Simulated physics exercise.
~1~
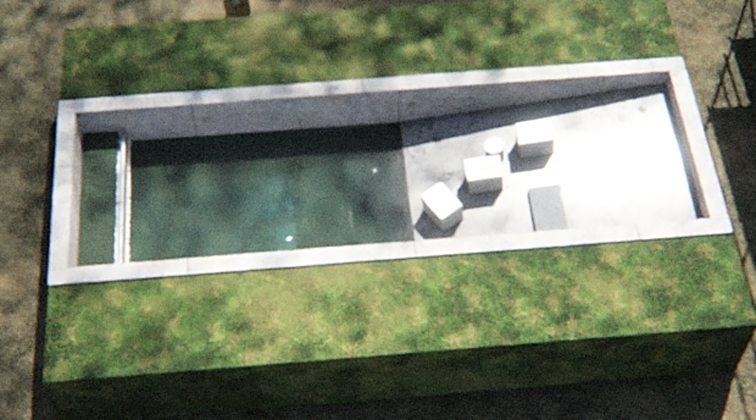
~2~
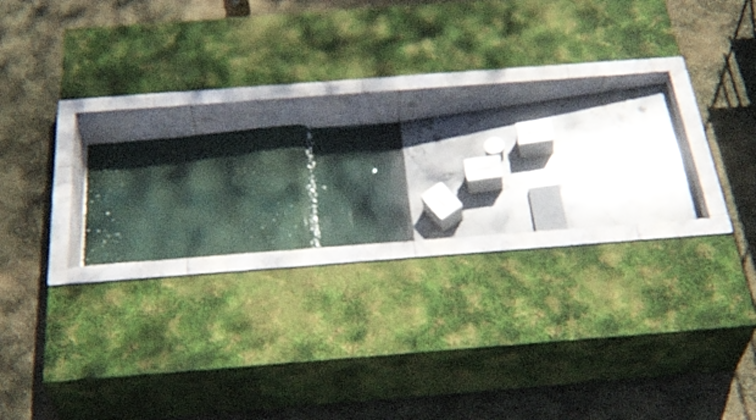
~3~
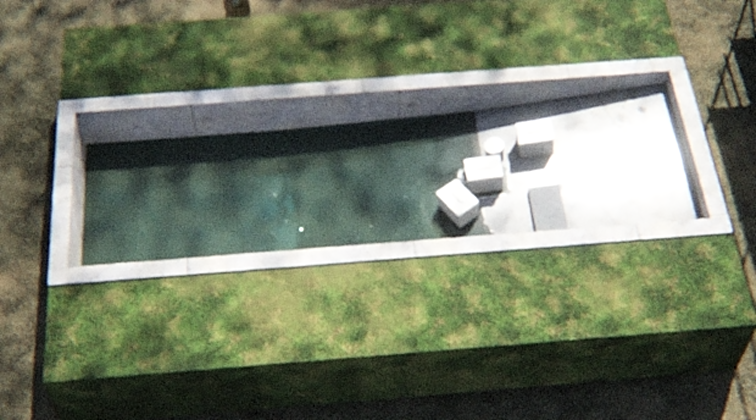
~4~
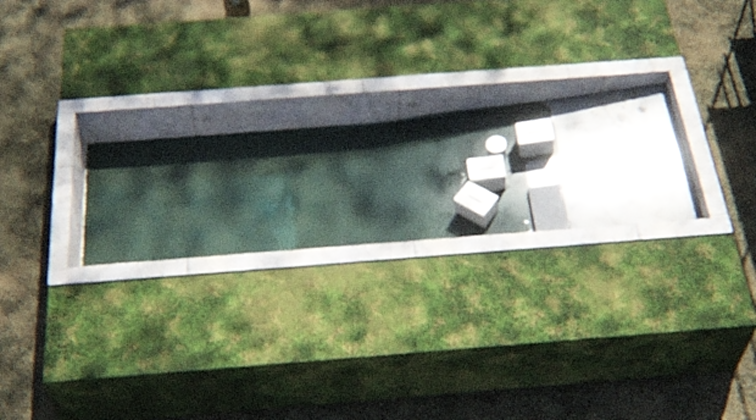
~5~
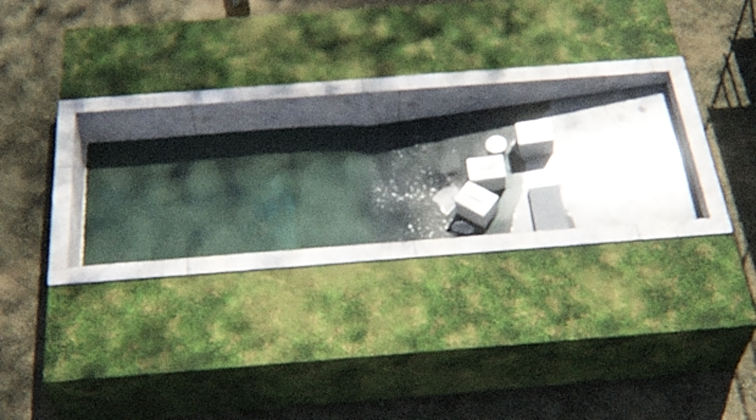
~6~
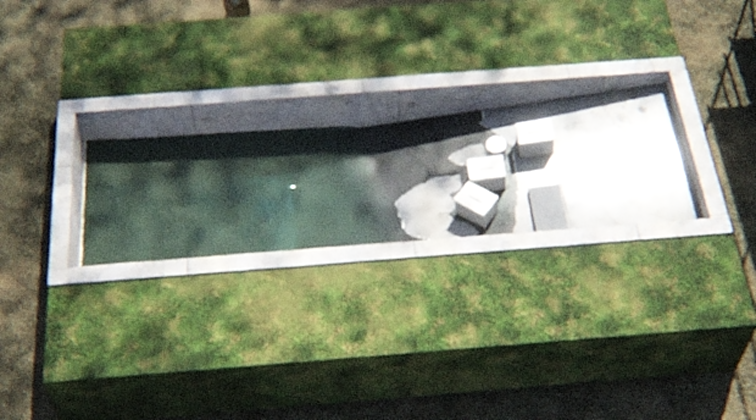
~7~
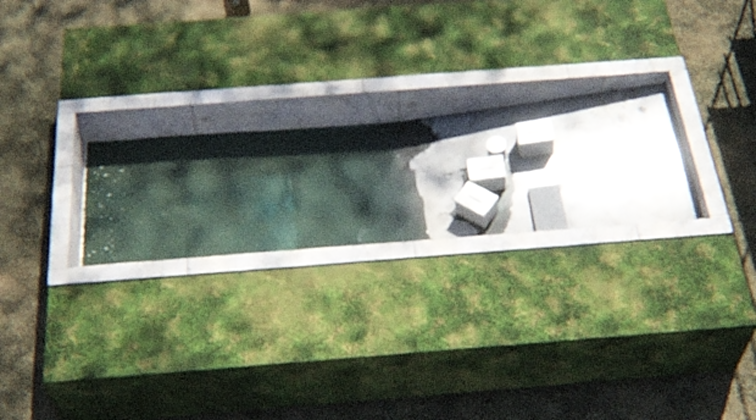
In a long, pale-walled basin set in mossy ground, dark green water lies to the left, with a strip penned behind a white board at the far left, while blocks and a small round object stand on a bright slope at right. The board is gone, and a foamy ripple crosses the water to the right. The water climbs the slope and surrounds the nearest blocks, nudging the lowest one slightly rightward. It then draws back in a speckled, foamy patch, baring pale floor. Finally the water's edge settles left of the blocks, which all remain on the slope.
